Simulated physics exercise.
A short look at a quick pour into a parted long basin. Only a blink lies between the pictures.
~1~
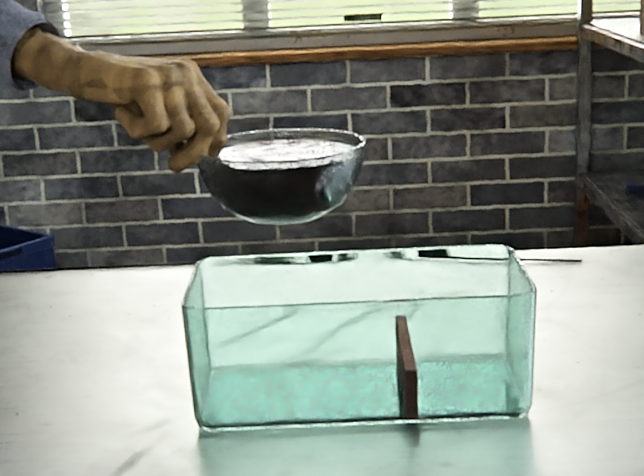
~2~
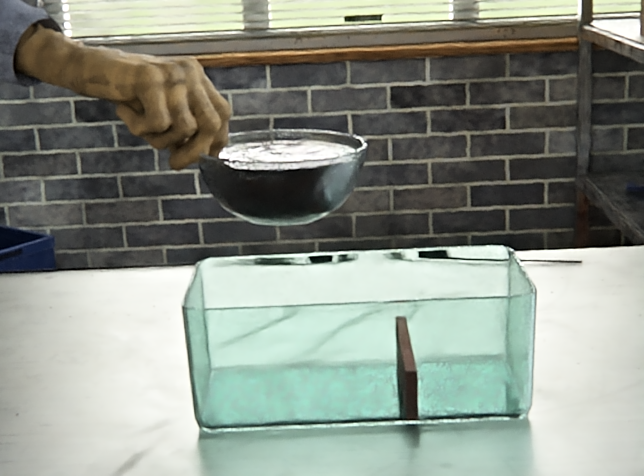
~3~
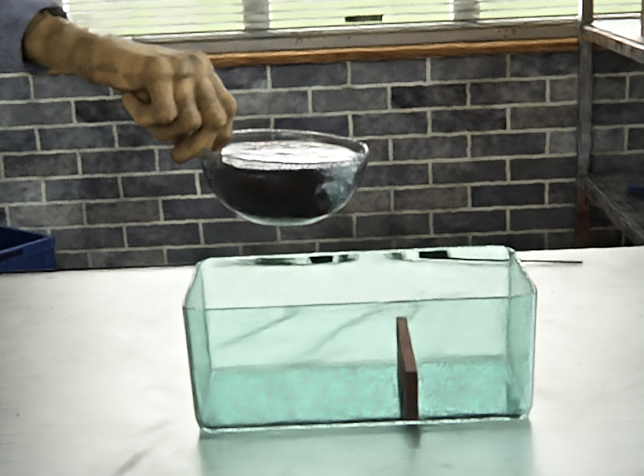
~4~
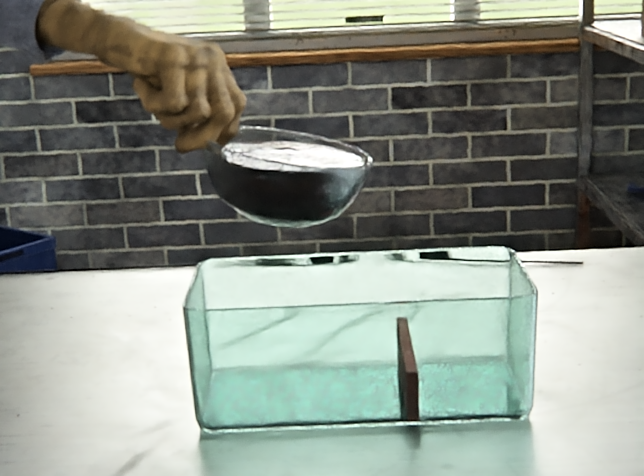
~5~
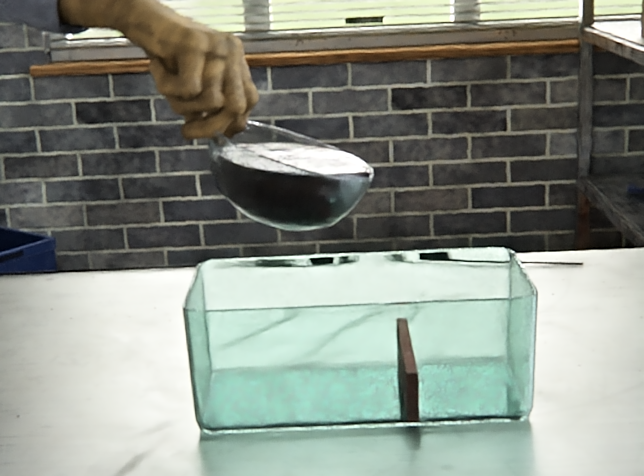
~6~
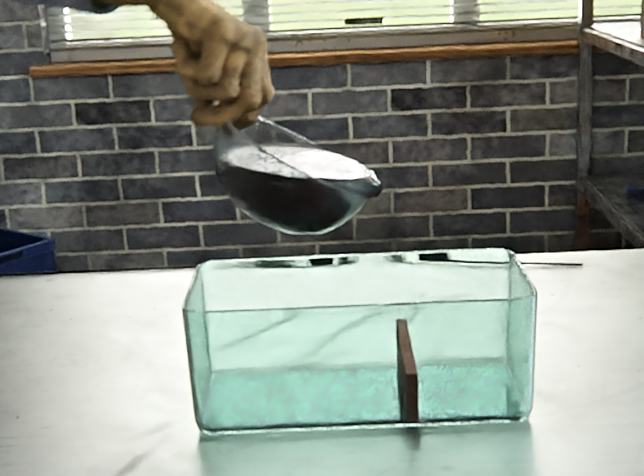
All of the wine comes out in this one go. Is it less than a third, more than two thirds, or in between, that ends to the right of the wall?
In the end from a third to two thirds is right of the wall.
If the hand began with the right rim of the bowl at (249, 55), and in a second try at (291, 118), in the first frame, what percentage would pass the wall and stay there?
About 10 and 10 per cent.
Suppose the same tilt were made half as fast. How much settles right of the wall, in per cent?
Near 75 %.
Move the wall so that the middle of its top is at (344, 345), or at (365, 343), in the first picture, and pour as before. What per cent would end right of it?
About 90 and 85 per cent.
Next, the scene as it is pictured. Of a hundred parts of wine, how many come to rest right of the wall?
It comes to 55 per cent or so.
A moment on, the bowl is tipped on its side and 15 per cent is still to pour, 13 is left of the wall and 46 right of it.
Next, the bowl is tipped on its side and 1 per cent is still to pour, 33 is left of the wall and 55 right of it.
Then the bowl is tipped on its side and 0 per cent is still to pour, 43 is left of the wall and 55 right of it.
Later the bowl is tipped on its side and 0 per cent is still to pour, 45 is left of the wall and 54 right of it.
At rest 45 per cent lies left of the wall, 54 right of it and 1 outside.
